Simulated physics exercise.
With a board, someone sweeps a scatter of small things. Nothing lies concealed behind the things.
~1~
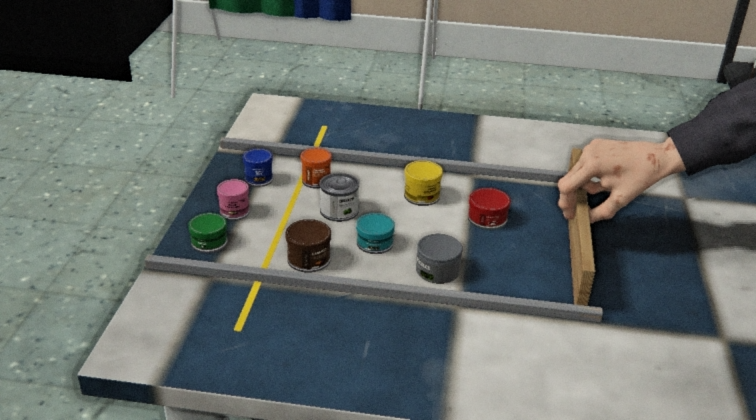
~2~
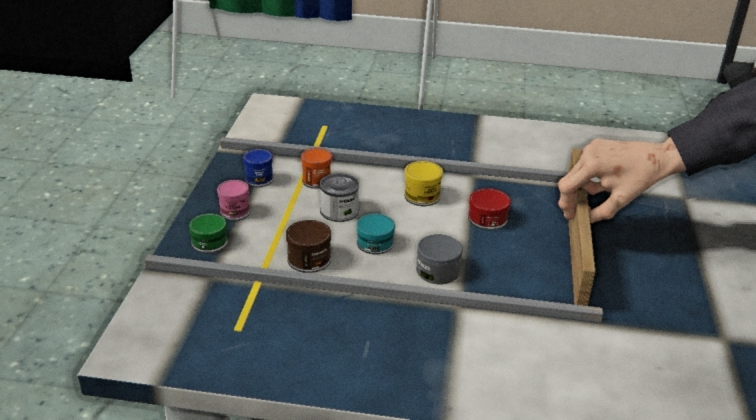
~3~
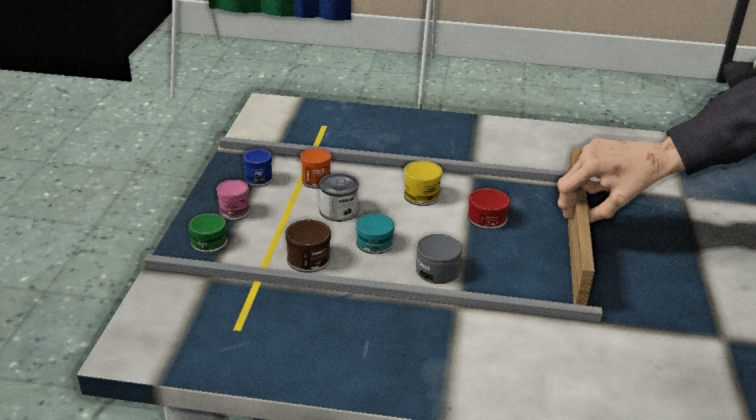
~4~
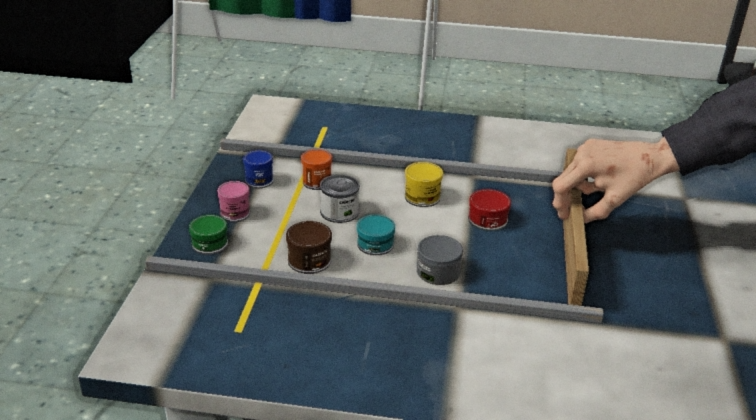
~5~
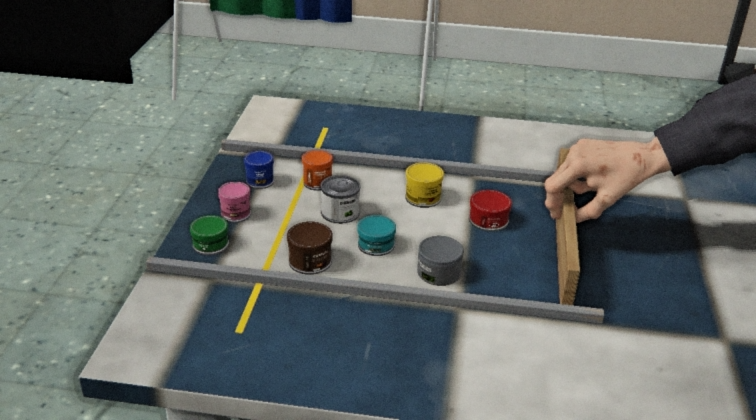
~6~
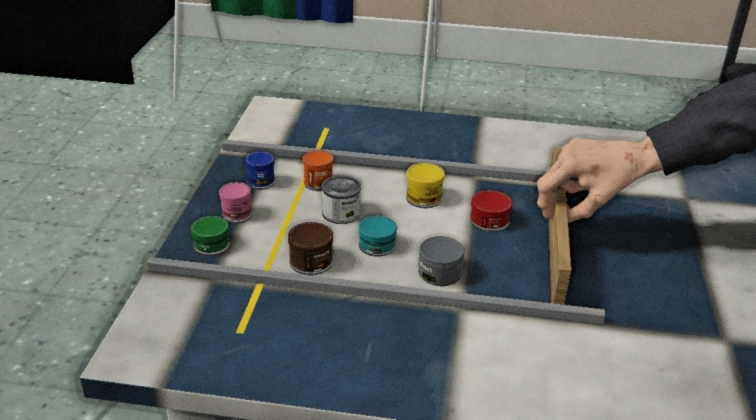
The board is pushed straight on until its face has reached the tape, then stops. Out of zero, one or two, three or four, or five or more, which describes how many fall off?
The push will send none off the table.
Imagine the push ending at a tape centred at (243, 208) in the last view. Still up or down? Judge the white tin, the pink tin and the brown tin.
The white tin? It is safe. The pink tin? It does not stay. The brown tin? It does not stay.
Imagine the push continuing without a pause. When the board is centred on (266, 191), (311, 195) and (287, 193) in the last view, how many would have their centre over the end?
It comes out as 1, then 0, then 0.
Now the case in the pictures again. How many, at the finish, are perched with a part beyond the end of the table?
The count is 1.
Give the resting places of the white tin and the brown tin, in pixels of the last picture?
Looks like one lands around (248, 201), and the other around (208, 238).
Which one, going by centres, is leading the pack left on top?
Foremost: The green tin.
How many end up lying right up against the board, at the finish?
The count comes out at 4.
Soon after, none off yet; green tin at rest near (211, 235); pink tin at rest near (236, 203); blue tin at rest near (260, 170).
At rest, the number that fall off is zero.
